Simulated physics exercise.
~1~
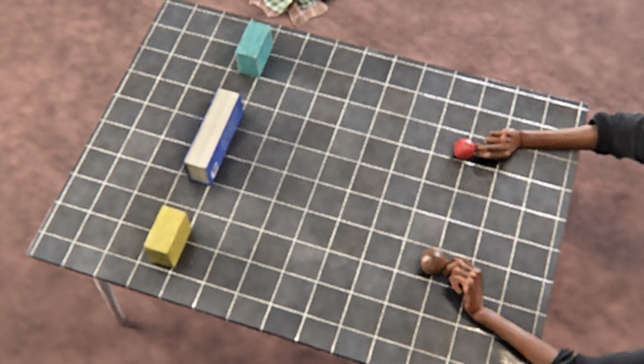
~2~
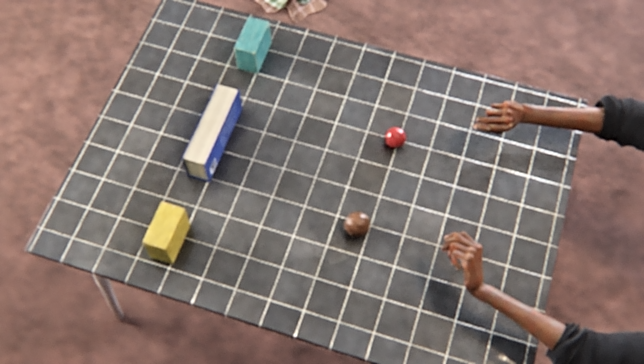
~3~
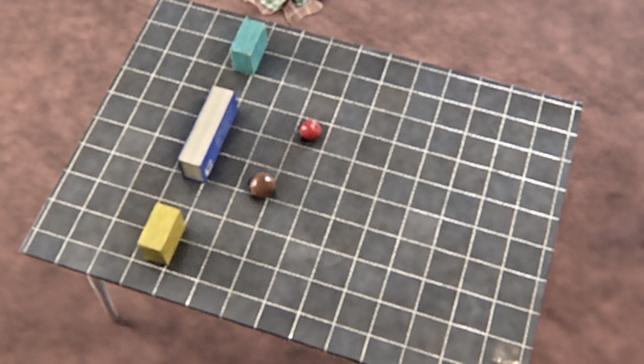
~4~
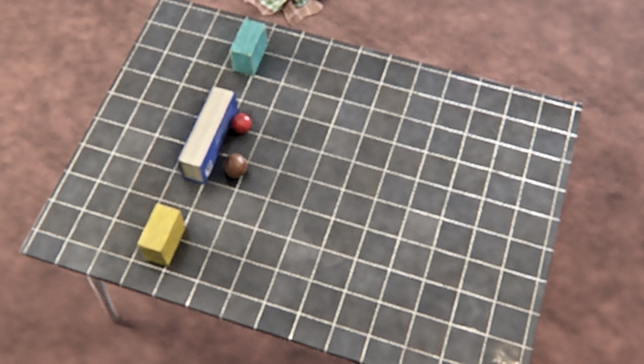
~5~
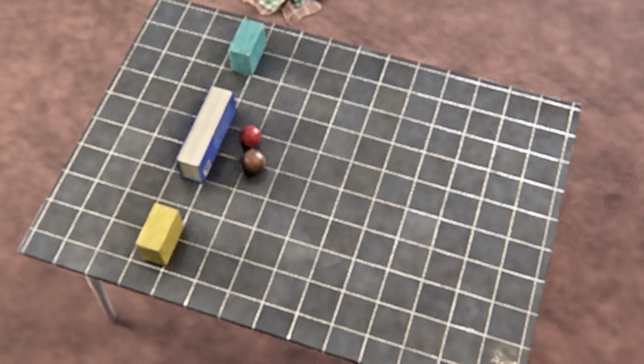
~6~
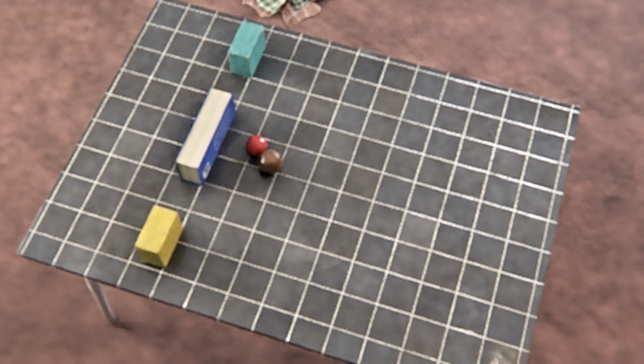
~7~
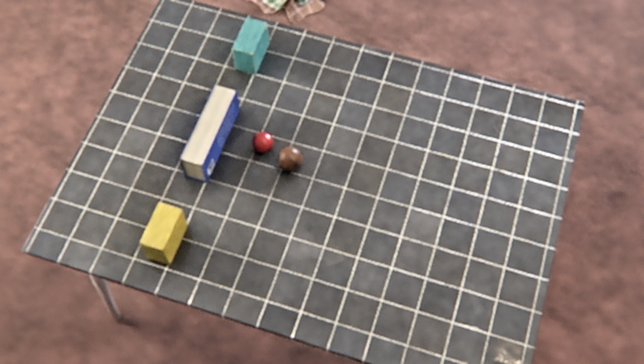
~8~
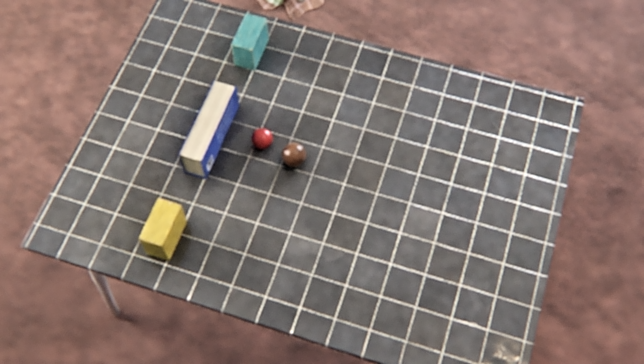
Red ball and brown ball released by two hands, rolling left across a tiled table, bouncing off a blue book and stopping nearby.
